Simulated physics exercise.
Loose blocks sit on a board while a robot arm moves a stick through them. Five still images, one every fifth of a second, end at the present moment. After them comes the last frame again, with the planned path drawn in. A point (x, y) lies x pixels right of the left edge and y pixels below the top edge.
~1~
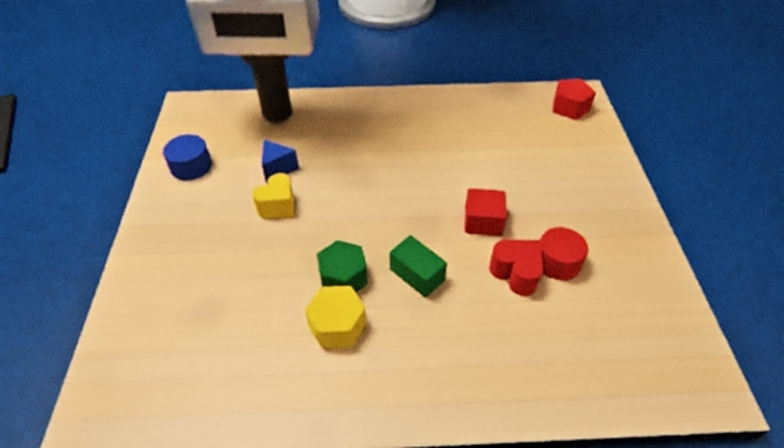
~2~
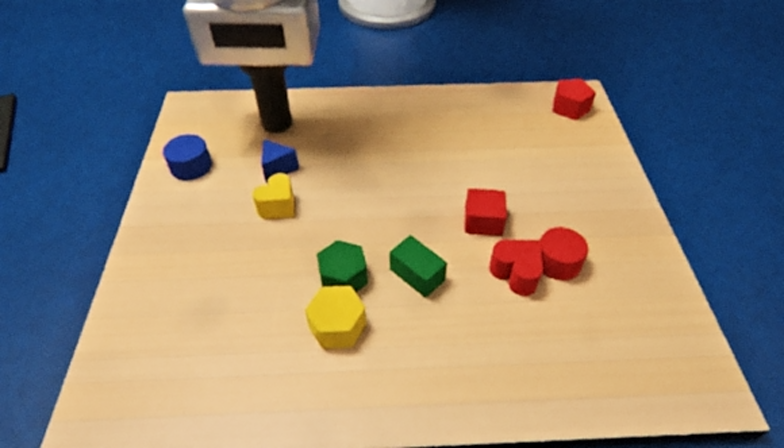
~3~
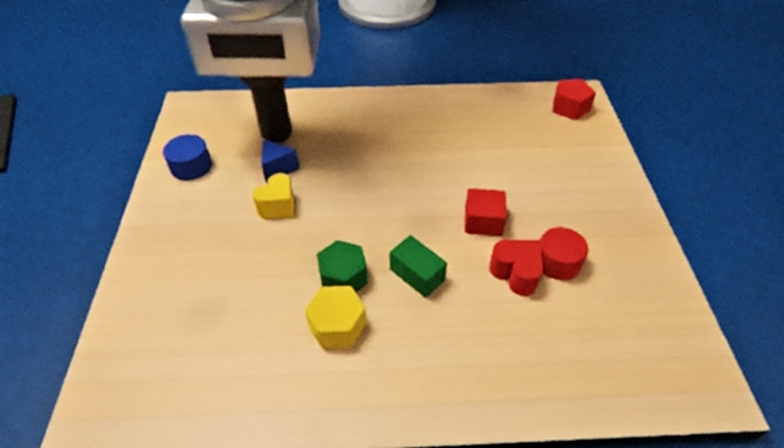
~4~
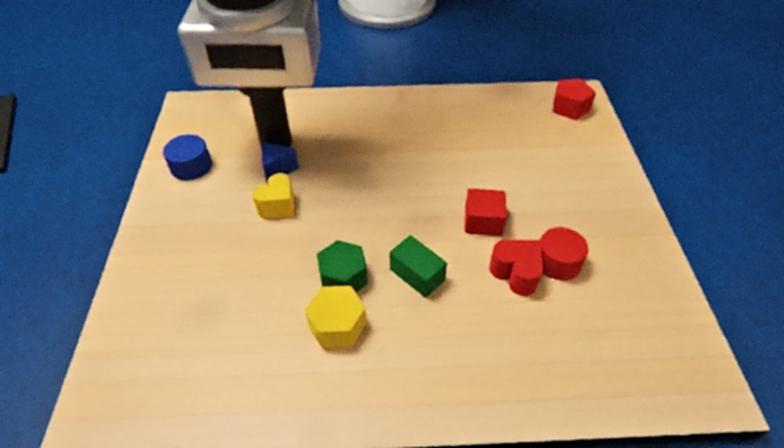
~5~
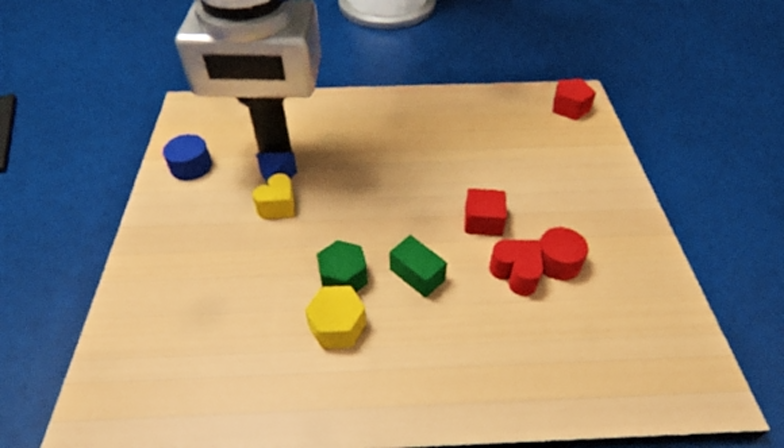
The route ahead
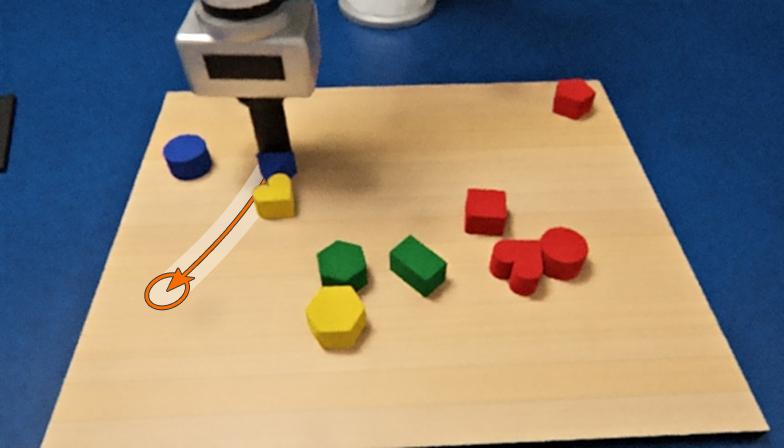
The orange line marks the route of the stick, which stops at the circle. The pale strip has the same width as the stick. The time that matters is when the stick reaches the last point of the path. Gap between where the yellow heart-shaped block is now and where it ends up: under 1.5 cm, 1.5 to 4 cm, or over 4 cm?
Between 1.5 and 4 cm.
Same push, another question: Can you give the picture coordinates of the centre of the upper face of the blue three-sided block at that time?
Located at (245, 227).
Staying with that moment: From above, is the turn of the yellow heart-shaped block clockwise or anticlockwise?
Short answer: Counterclockwise.
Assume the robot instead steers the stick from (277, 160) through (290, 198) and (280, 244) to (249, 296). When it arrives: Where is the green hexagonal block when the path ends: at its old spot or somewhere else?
It is left in place.
Path on the board, from (277, 160) via (252, 200) and (216, 244), ending at (167, 291).
The first path, step by step. One third of the way, stick (250, 194); blue three-sided block (249, 203), turned 15° anticlockwise; yellow heart-shaped block (280, 200), turned 20° anticlockwise.
Two thirds of the way, stick (213, 238); blue three-sided block (245, 226), turned 60° anticlockwise; yellow heart-shaped block (280, 200), turned 20° anticlockwise.
At the end, stick (164, 285); blue round block in place; blue three-sided block (245, 227), turned 60° anticlockwise; yellow heart-shaped block (280, 200), turned 20° anticlockwise.
